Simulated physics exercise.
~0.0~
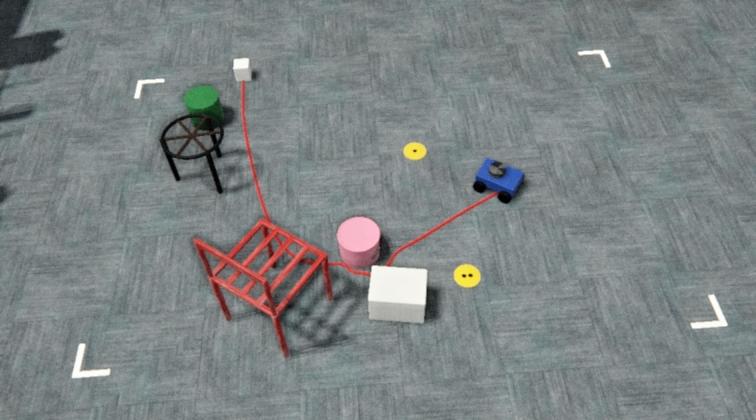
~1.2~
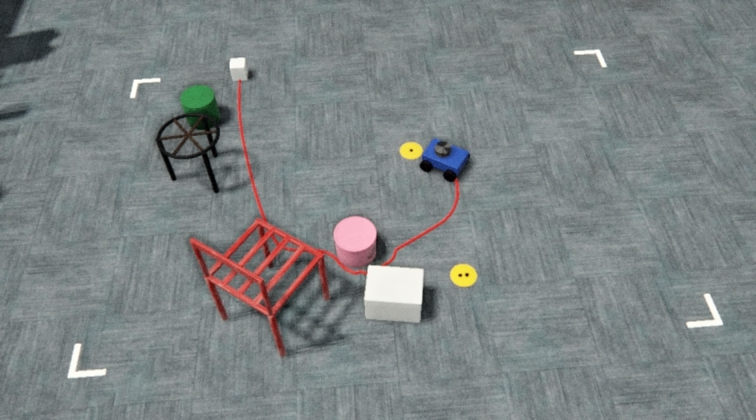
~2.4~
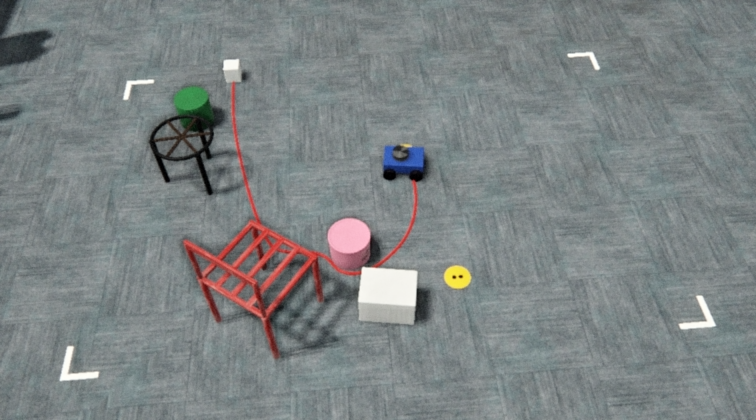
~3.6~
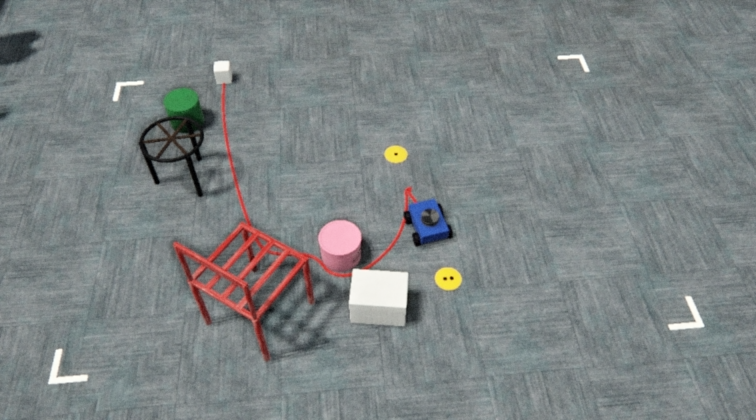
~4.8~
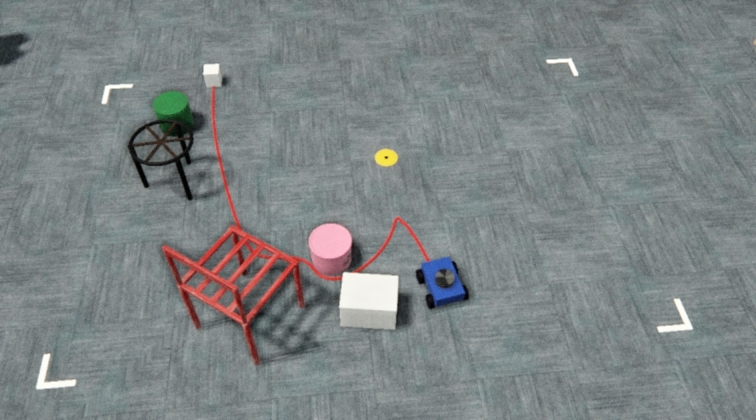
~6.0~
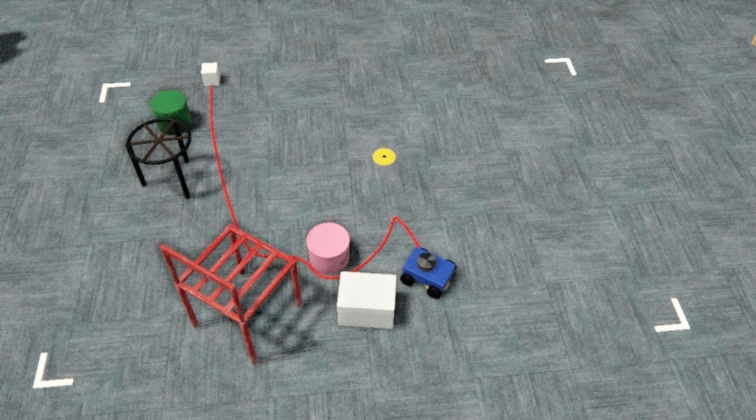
Red chair, stool, tub, bucket and crate staying put as a blue cart trailing red cord visits two yellow marks and stops.
